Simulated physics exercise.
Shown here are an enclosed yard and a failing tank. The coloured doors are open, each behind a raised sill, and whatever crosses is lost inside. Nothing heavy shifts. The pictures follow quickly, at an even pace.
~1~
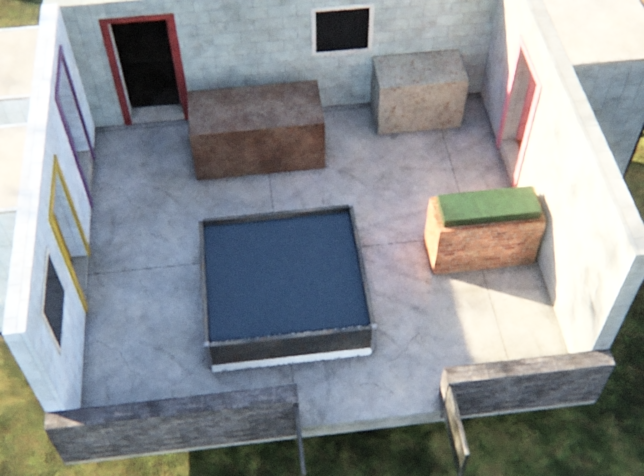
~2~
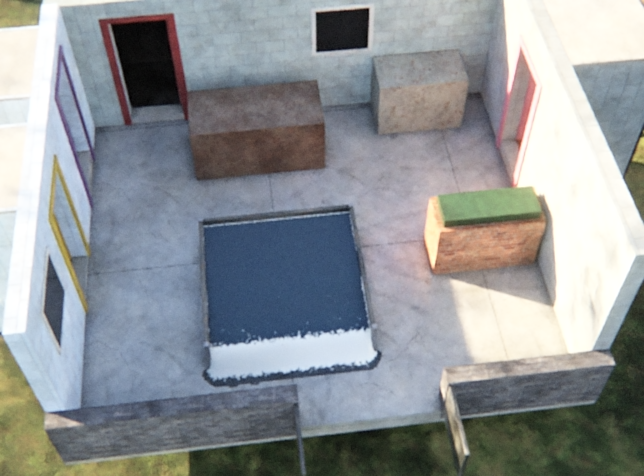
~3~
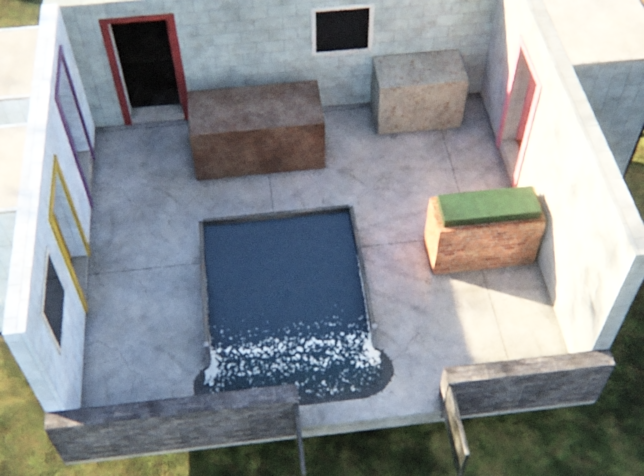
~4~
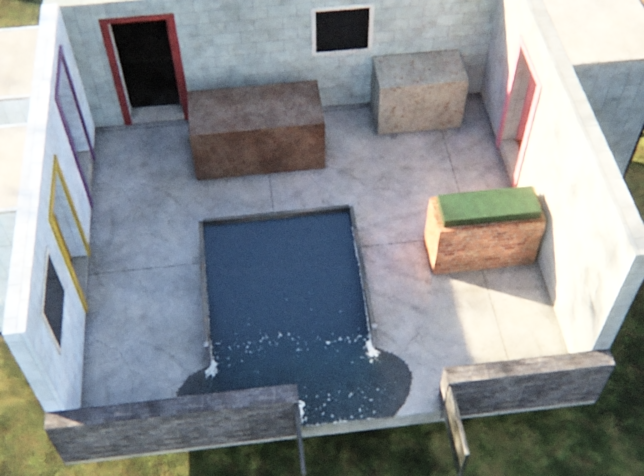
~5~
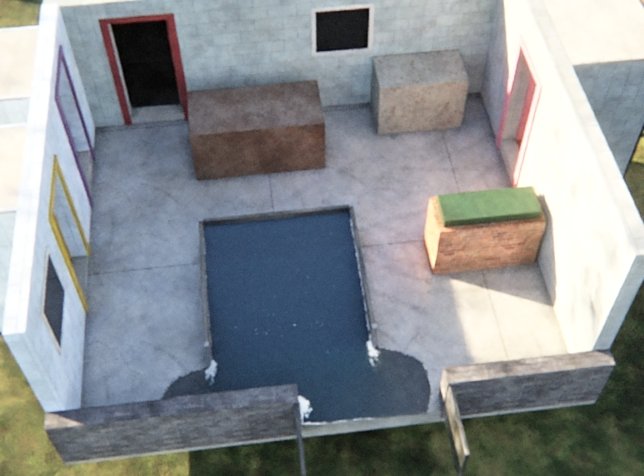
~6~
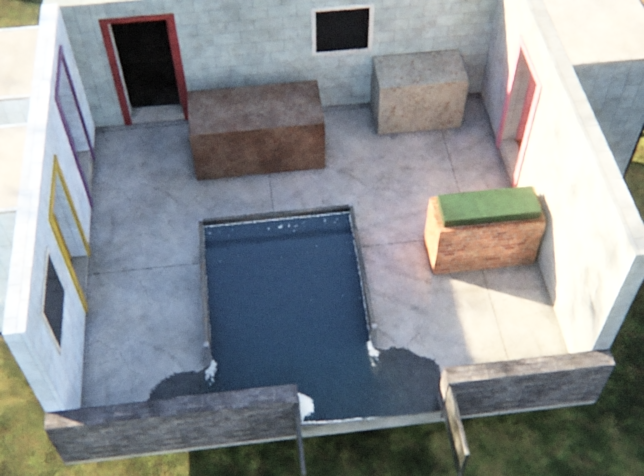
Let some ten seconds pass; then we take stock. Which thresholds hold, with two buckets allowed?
At the end, red door: Limit not exceeded. Pink door: Limit not exceeded. Yellow door: Limit not exceeded. Purple door: Limit not exceeded.
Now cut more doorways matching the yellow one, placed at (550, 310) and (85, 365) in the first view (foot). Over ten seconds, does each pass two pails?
Door one misses the threshold, door two beats the threshold.
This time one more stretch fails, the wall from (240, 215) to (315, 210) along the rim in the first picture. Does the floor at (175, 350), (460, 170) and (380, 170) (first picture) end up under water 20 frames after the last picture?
So: Spared, then wetted, then wetted.
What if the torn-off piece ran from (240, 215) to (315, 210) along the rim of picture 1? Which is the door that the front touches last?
Last comes the one in red.
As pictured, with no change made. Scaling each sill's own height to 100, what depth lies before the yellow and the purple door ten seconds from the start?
I'd say around 70 and 20 in a hundred.
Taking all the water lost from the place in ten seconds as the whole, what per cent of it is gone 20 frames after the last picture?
Roughly 70 per cent.
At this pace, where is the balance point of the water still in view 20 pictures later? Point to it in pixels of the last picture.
I would point to (243, 330).
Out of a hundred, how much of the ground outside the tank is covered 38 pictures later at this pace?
It comes to roughly 55 in a hundred.
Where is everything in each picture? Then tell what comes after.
Still water in the water tank at (283, 274), in the first frame.
Water pours out at (292, 349) and has run to (211, 376), in the second frame.
The front is at (203, 393), out from the gap at (292, 351), in the third frame.
The front is at a hidden place, out from the gap at (292, 351), in the fourth frame.
Water pours out at (292, 351) and has run to a hidden place, in the fifth frame.
Water pours out at (292, 352) and has run to a hidden place, in the sixth frame.
A moment on, water covers 15 % of the floor; the red door not reached, the pink door not reached, the yellow door not reached, the purple door not reached.
Next, water covers 20 % of the floor; the red door not reached, the pink door not reached, the yellow door wet at the sill, nothing in, the purple door not reached.
Then, water covers 40 % of the floor; the red door not reached, the pink door not reached, the yellow door wet at the sill, nothing in, the purple door wet at the sill, nothing in.
Later, water covers 55 % of the floor; the red door wet at the sill, nothing in, the pink door not reached, the yellow door under two buckets in, the purple door wet at the sill, nothing in.
In the end, water covers 75 % of the floor; the red door wet at the sill, nothing in, the pink door not reached, the yellow door under two buckets in, the purple door wet at the sill, nothing in.
